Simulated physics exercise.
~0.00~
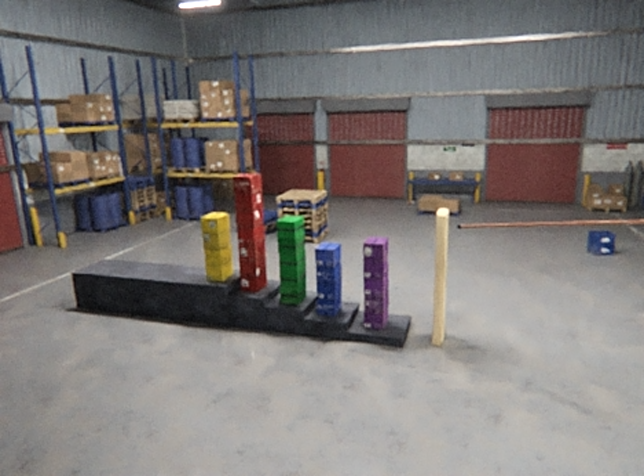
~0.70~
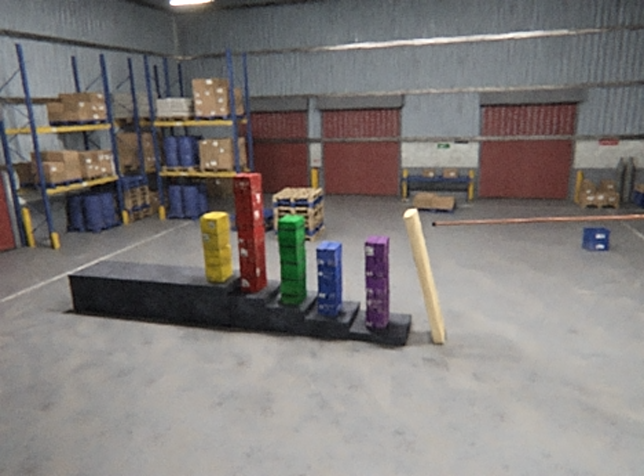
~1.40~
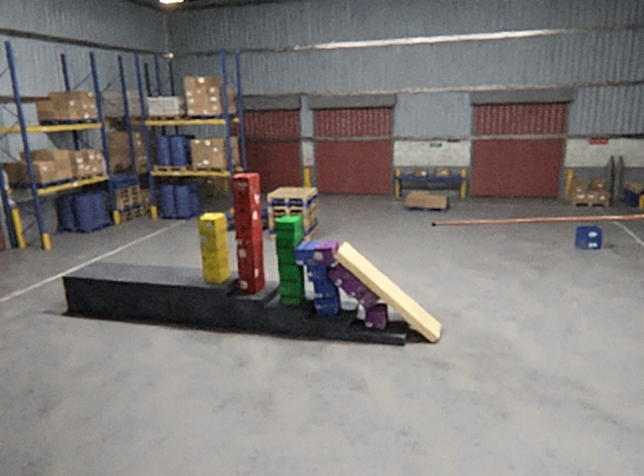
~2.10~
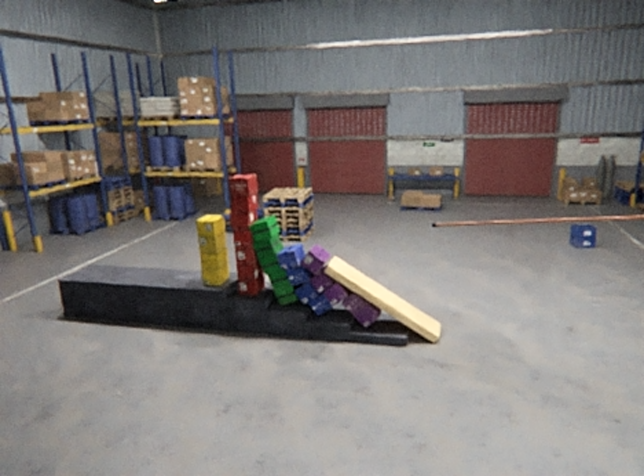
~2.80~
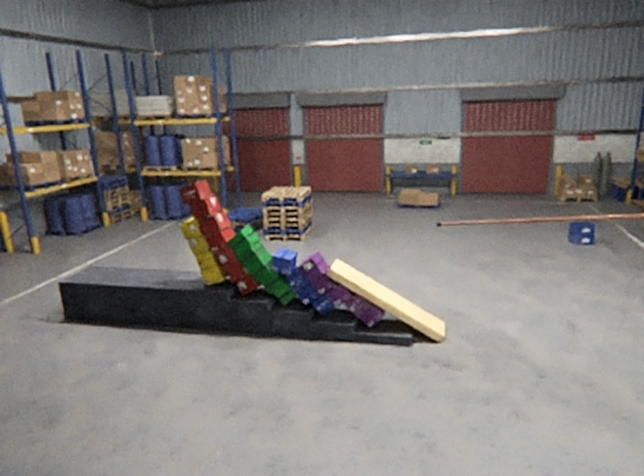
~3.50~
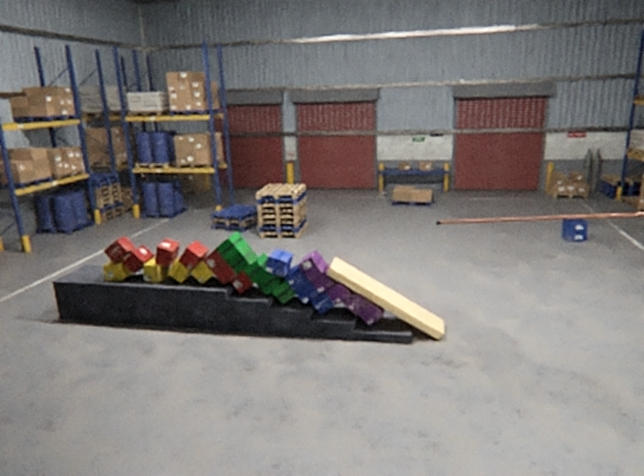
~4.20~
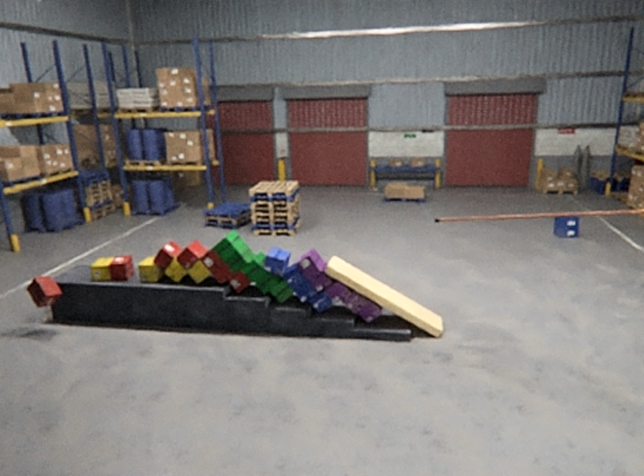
In a warehouse with racks of boxes and red shutter doors, five coloured stacks of cartons stand on black steps rising to the left, beside an upright pale board. The board tips left into the purple stack, which buckles against the blue one. The blue cartons push into the green stack, and it leans onto the tall red one. Red and yellow then topple left together, spilling along the top step. One red carton tumbles to the far left end, while the others lie in a jumbled row with the board resting aslant against the purple cartons.
